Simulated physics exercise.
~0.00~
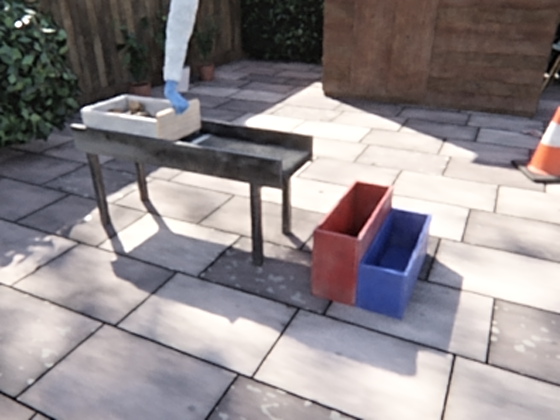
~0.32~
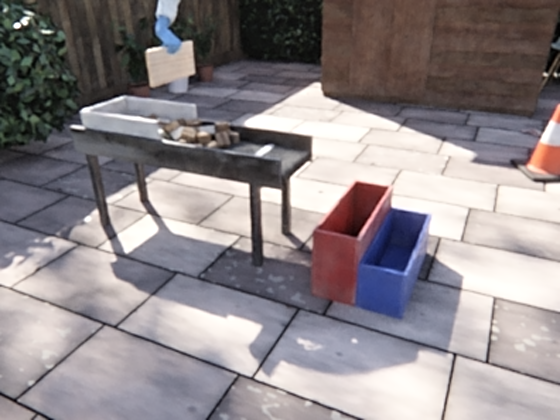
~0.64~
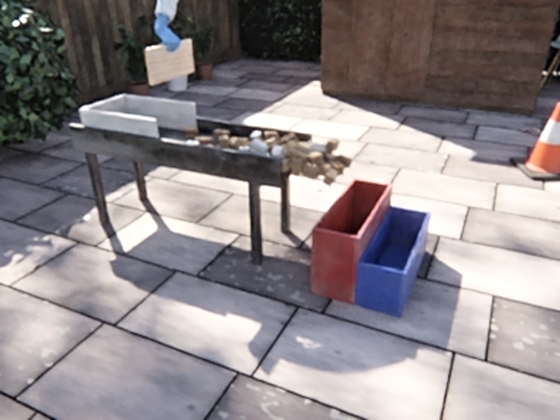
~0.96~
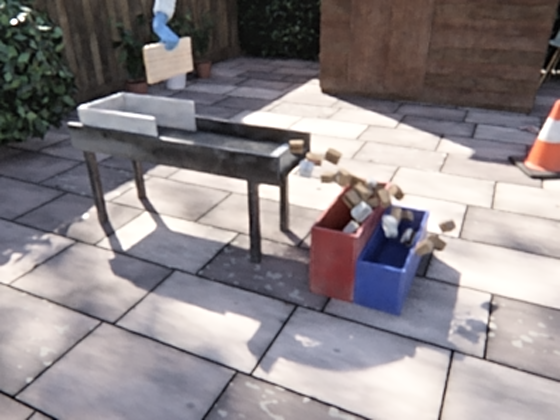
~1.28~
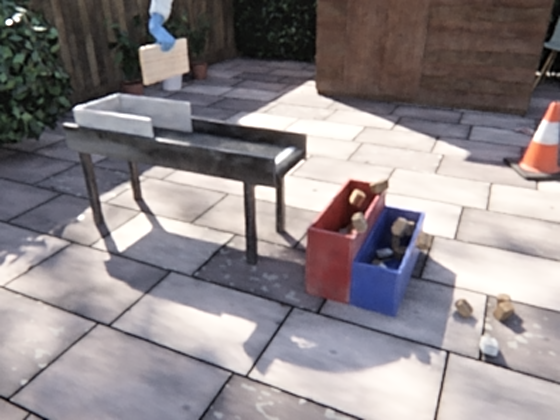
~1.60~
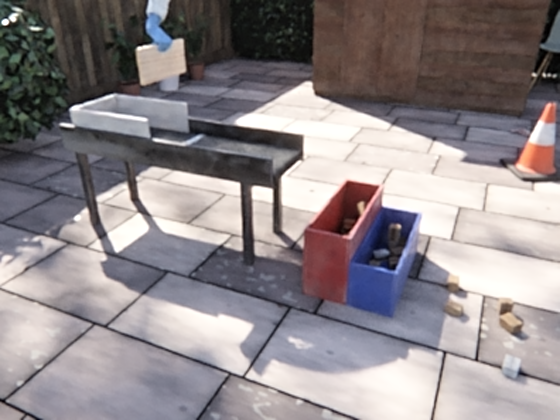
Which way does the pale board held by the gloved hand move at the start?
The board moves up, away from the white pen.
